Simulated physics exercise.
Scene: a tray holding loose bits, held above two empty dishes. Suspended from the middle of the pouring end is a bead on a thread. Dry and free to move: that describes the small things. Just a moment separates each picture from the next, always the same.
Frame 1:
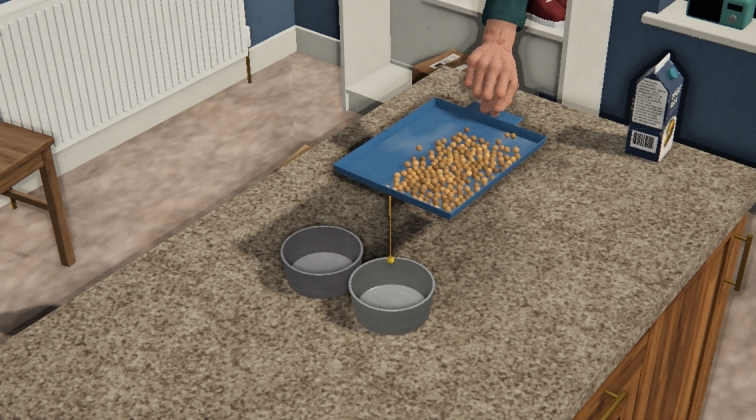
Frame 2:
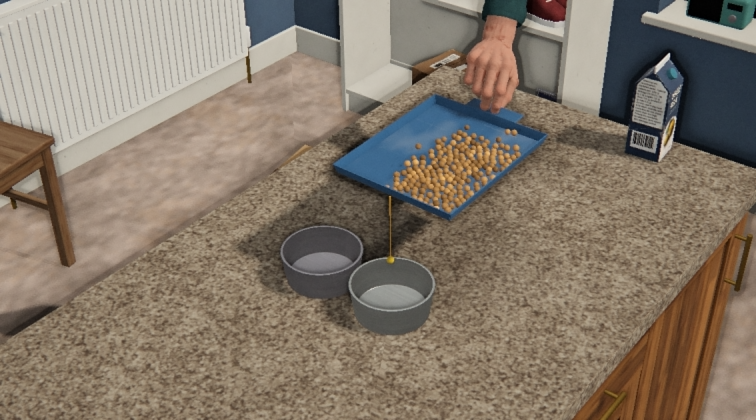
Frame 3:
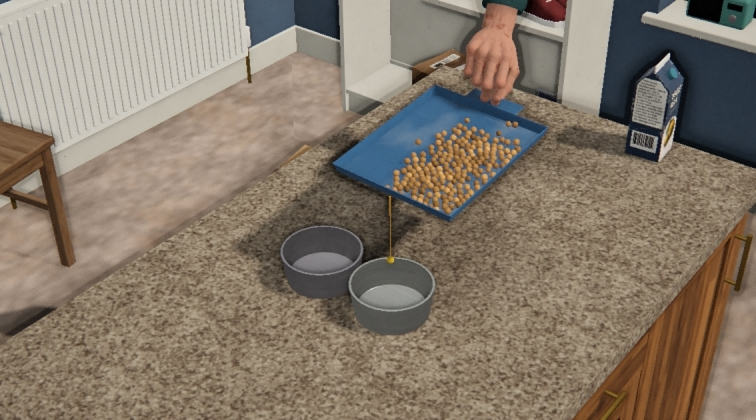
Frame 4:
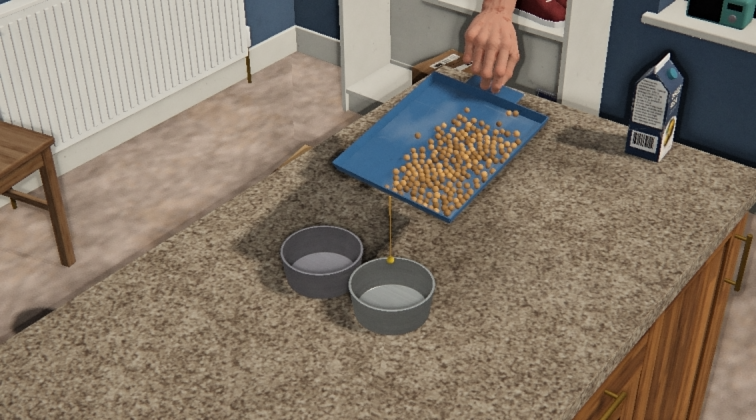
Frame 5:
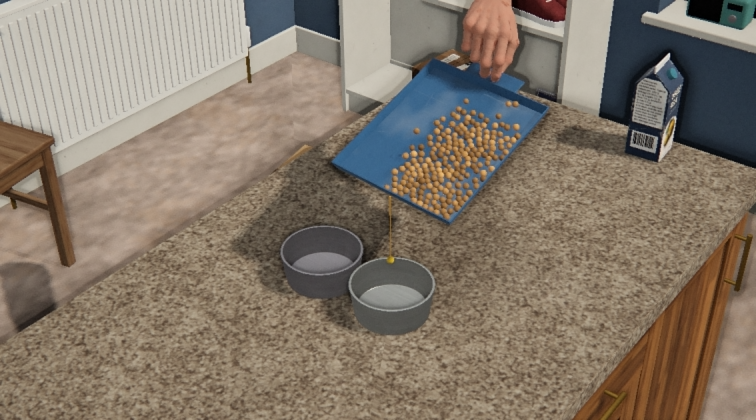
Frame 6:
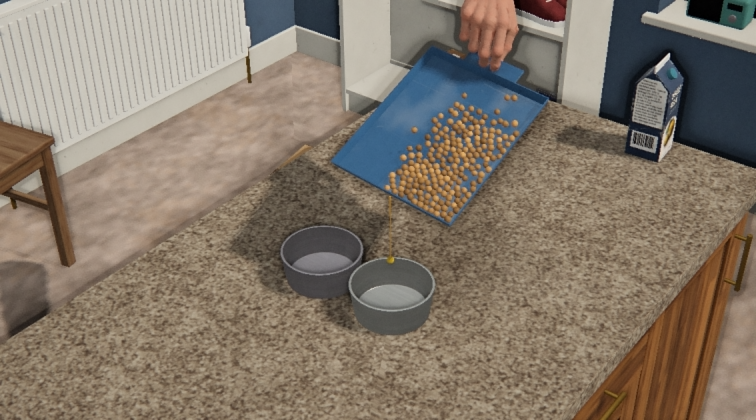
A hand held a blue tray of small round wooden beads above two empty grey bowls on a speckled counter, then gradually raised the back of the tray, and the beads began shifting slightly.
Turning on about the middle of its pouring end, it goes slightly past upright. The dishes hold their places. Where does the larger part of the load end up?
The larger part ends up in the right dish.
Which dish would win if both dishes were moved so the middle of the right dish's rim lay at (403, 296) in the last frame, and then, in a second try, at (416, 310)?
Case one: The dish at right. Case two: The dish at right.
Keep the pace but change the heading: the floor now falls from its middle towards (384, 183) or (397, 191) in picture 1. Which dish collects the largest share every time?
First: The dish at left. Second: The dish at right.
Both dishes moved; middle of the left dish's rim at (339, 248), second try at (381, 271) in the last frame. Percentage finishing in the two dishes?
About 50 and 80 per cent.
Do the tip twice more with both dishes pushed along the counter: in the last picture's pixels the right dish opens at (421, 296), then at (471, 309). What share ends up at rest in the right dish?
First position: Some 80 %; second position: Some 40 %.
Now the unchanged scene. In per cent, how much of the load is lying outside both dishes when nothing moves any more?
60 %.
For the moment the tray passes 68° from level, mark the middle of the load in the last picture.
Check around (429, 213) in the last picture.
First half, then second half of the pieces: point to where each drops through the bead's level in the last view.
The opening half passes (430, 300), the closing half (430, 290).
Just after the last frame, tray tipped steeply; roughly two thirds on the tray; about a tenth in the right dish; just a few outside both; roughly a quarter in the air.
A moment on, tray tipped past a quarter turn; roughly a third in the right dish; roughly half outside both; about a tenth in the air.
Further on, tray tipped past a quarter turn; roughly a third in the right dish; roughly two thirds outside both.
When it is over, tray tipped past a quarter turn; roughly a third in the right dish; not one in the left dish; roughly two thirds outside both.
